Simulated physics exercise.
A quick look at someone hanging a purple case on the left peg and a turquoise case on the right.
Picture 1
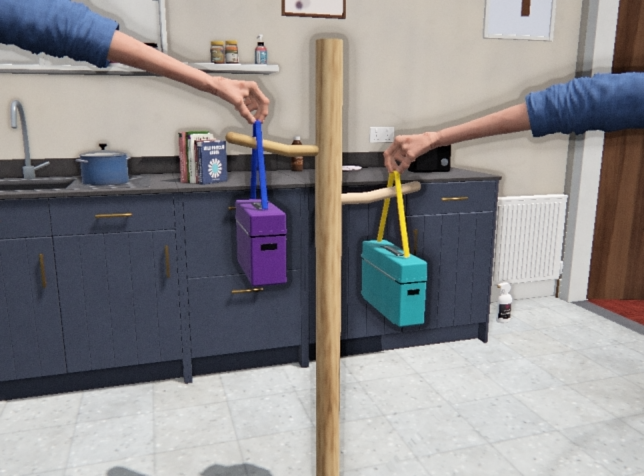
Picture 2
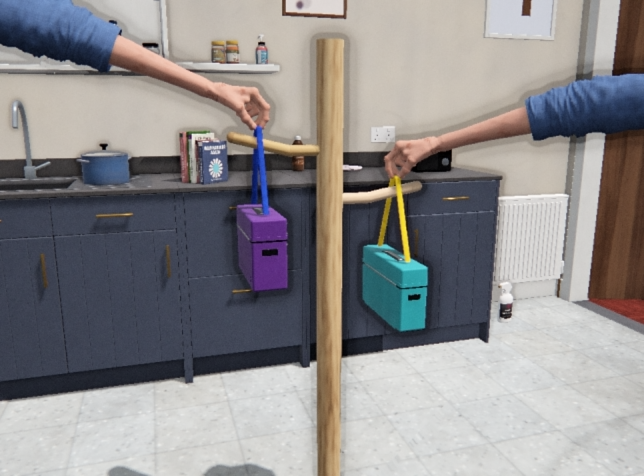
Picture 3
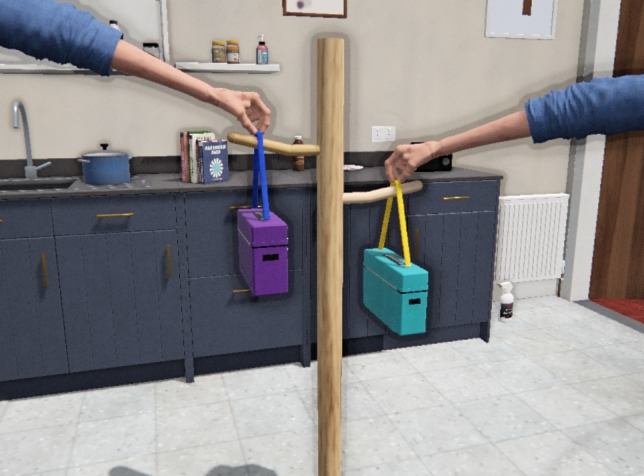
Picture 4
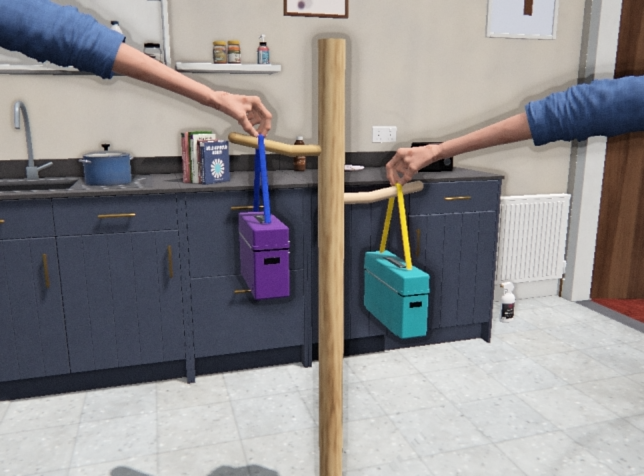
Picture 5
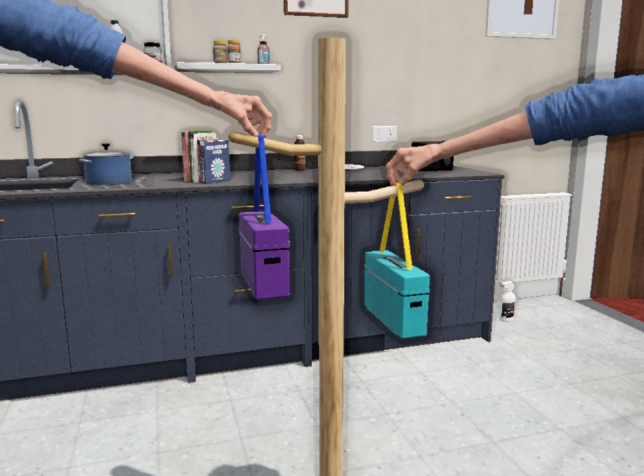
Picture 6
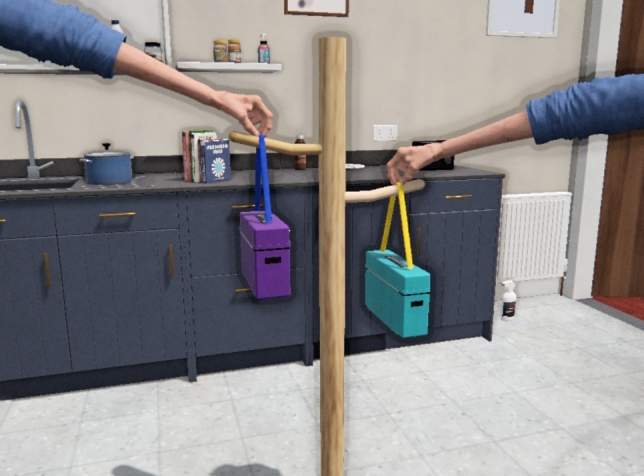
Two hands lower a purple case on a blue strap and a turquoise case on a yellow strap very slightly beside the pegs of a wooden post, then hold them nearly still in a kitchen.
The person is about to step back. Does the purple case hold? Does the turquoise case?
The purple case stays hanging. The turquoise case holds on.
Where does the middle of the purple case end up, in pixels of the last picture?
Its middle is at (290, 259).
Then, 0.26 s later than the last view, purple case hanging from its loop near (266, 256); turquoise case hanging from its loop near (394, 292).
Then, 0.52 s later than the last view, purple case hanging from its loop near (284, 257); turquoise case hanging from its loop near (391, 294).
Then, 1.08 s later than the last view, purple case hanging from its loop near (302, 257); turquoise case hanging from its loop near (391, 293).
Finally, purple case hanging from its loop near (291, 259); turquoise case hanging from its loop near (390, 294). The purple case holds on and the turquoise case remains on its peg.
